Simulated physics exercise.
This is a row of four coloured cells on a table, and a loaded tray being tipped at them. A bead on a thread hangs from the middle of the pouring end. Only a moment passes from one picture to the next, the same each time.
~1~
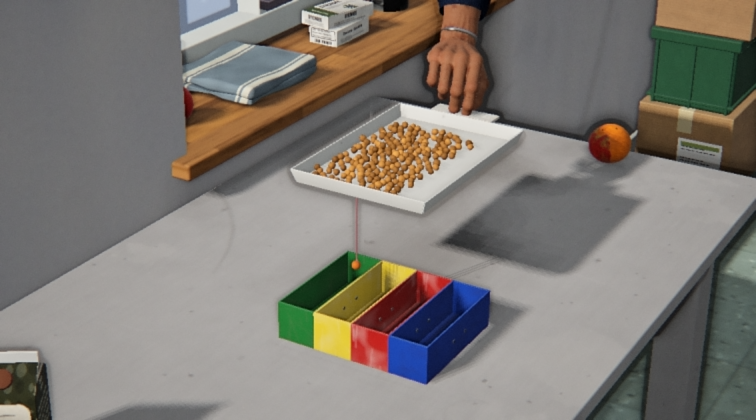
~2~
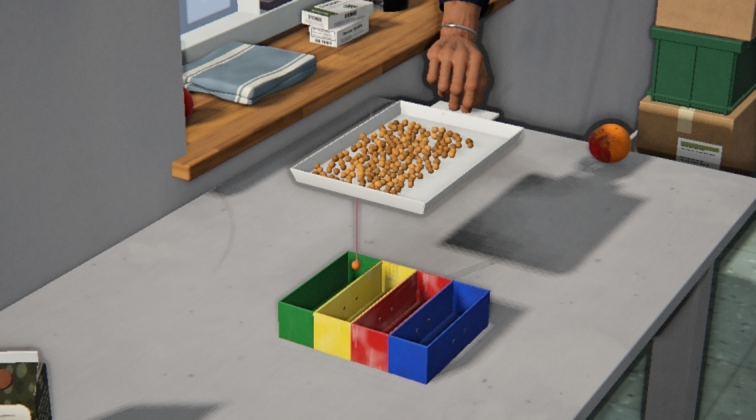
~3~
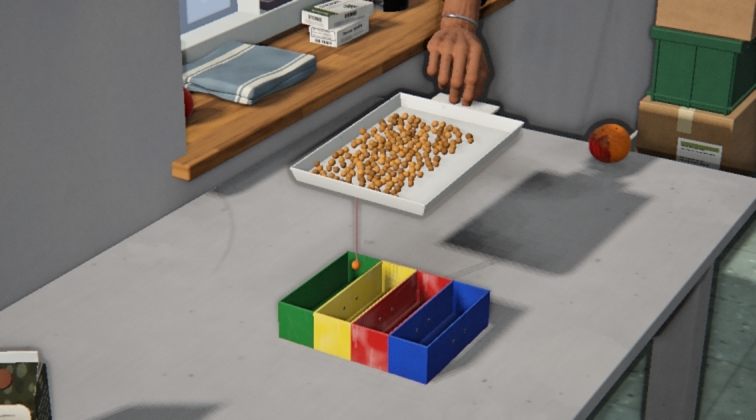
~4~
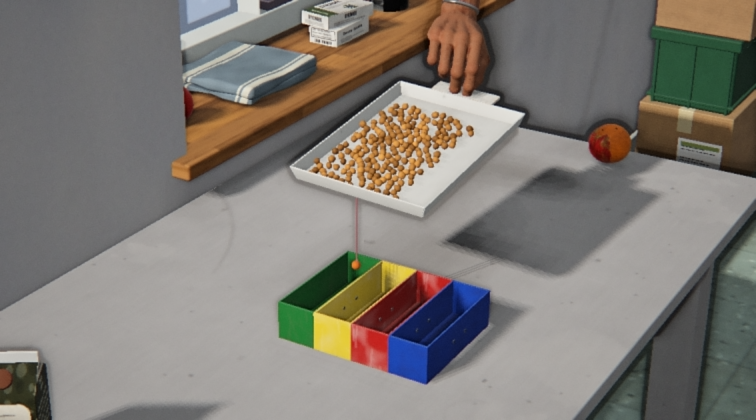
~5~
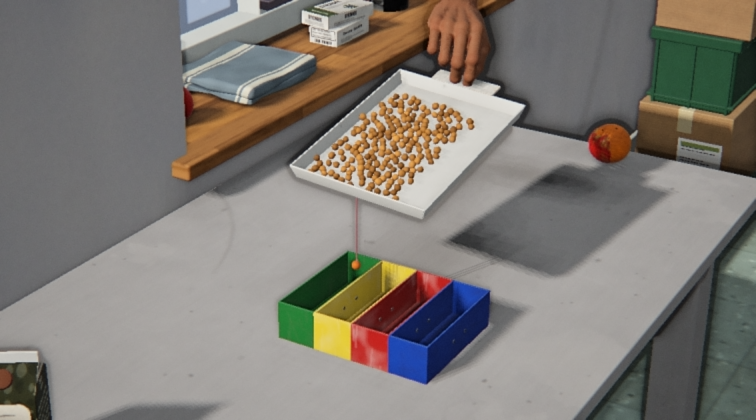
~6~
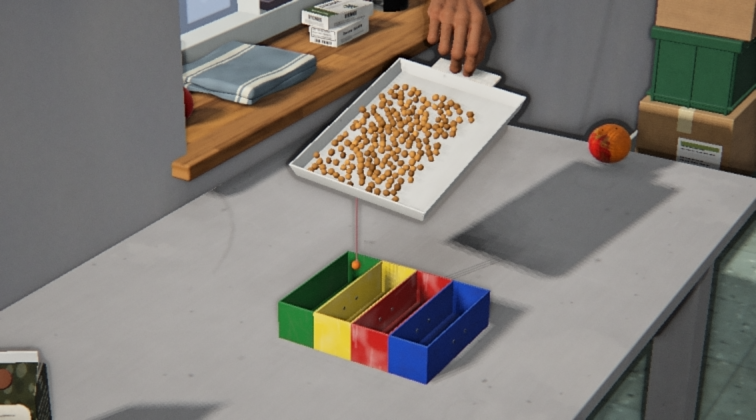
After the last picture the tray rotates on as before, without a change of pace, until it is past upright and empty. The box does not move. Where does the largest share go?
The red one ends fullest.
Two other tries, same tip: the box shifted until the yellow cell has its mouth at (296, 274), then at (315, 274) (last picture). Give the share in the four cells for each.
The first gives 30 %, the second 50 %.
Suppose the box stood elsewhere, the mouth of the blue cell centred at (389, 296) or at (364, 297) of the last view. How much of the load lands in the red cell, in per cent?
First some 10, then 10 per cent.
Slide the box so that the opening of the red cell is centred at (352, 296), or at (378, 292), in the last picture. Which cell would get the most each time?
In turn: The blue one; blue.
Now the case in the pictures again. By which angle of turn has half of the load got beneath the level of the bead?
Around 105° of tilt.
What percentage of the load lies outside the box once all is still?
Close to 0 per cent.
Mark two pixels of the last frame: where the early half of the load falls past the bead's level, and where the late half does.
Around (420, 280) and then (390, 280).
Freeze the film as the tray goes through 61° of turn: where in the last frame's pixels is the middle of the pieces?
Near (396, 172).
Soon after the last picture, tray tipped steeply; nearly all on the tray; a stray few in the red cell; a stray few in the blue cell; a stray few falling or outside the box.
A little later, tray tipped past a quarter turn; about two thirds on the tray; a small part in the red cell; a small part in the blue cell; a stray few in the yellow cell; about a quarter falling or outside the box.
Later still, tray tipped past a quarter turn; about half in the red cell; about a quarter in the yellow cell; a small part in the blue cell; a small part in the green cell; a stray few falling or outside the box.
At rest, tray tipped past a quarter turn; about half in the red cell; about a quarter in the yellow cell; a small part in the blue cell; a small part in the green cell; a stray few outside the box.
